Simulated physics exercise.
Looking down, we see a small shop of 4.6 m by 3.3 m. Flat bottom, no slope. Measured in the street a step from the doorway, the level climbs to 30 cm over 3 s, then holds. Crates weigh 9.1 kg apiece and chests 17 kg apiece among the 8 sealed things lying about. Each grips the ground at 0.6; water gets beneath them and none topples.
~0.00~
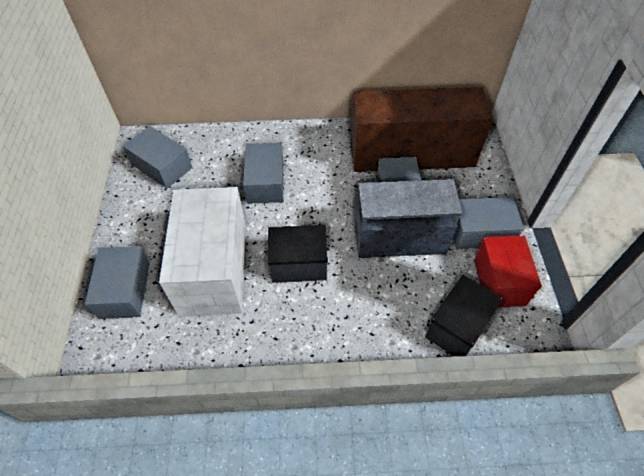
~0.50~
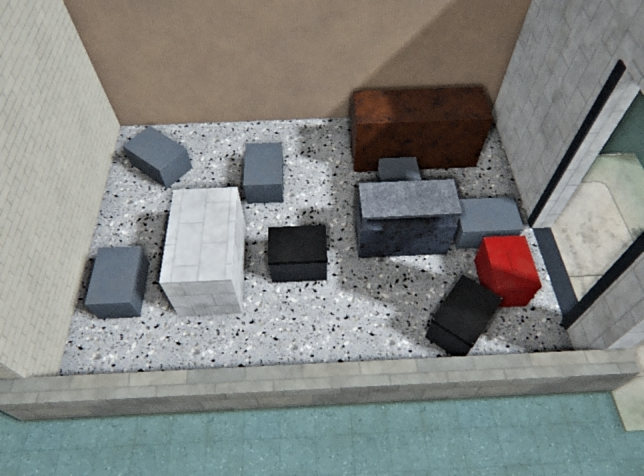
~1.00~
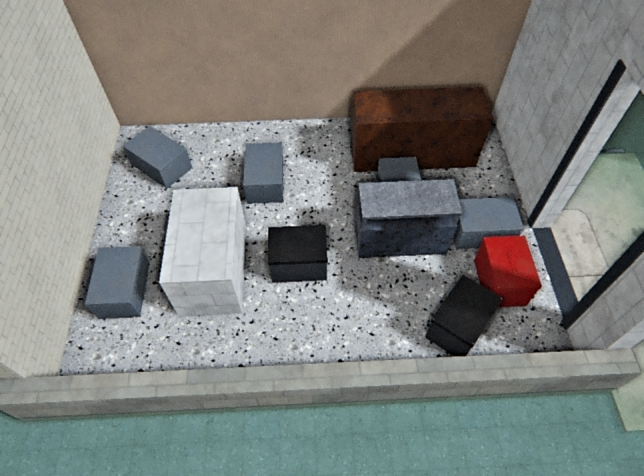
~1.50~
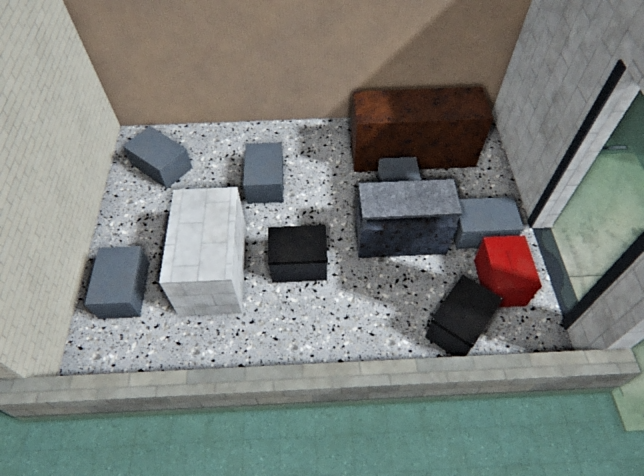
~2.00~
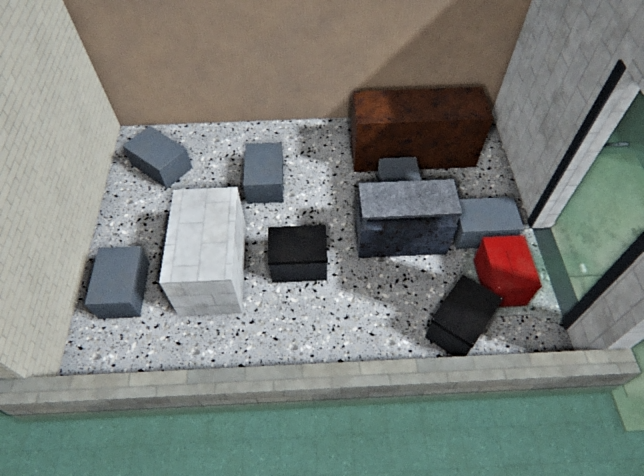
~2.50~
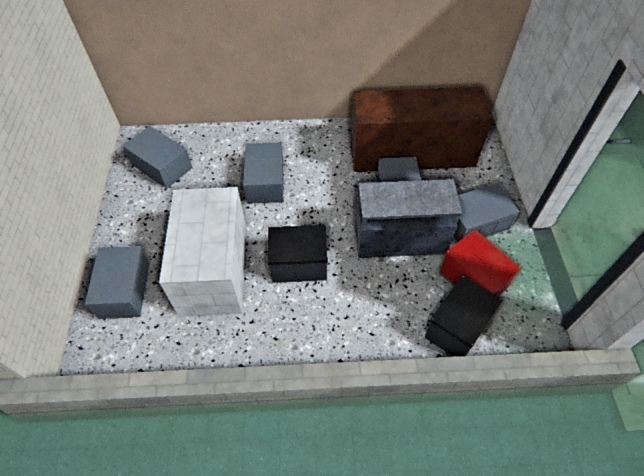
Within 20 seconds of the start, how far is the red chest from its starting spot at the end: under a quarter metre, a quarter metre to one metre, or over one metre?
Prediction: It relocates a long stretch.
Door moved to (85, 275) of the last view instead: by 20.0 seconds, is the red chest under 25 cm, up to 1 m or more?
With that change, the red chest is swept well off.
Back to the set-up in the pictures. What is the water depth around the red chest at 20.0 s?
Depth approx. 25 cm.
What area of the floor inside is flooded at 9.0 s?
About 14 m2 is covered.
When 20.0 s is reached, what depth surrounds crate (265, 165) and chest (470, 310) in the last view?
I'd estimate 25 cm for the first and 25 cm for the second.
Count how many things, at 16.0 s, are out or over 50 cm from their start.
The answer is 7.
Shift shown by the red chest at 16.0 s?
By that time, close to 250 cm.
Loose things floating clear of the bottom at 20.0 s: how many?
At that moment 8.
After 4.0 s the red chest is near (328, 278), 1.7 m from its start, aground; 1 afloat.
After 9.0 s the red chest is near (77, 277), 3.9 m from its start, afloat; 8 afloat.
After 16.0 s the red chest is near (256, 163), 2.7 m from its start, afloat; 8 afloat.
After 20.0 s the red chest is near (191, 174), 3.2 m from its start, afloat; 8 afloat.
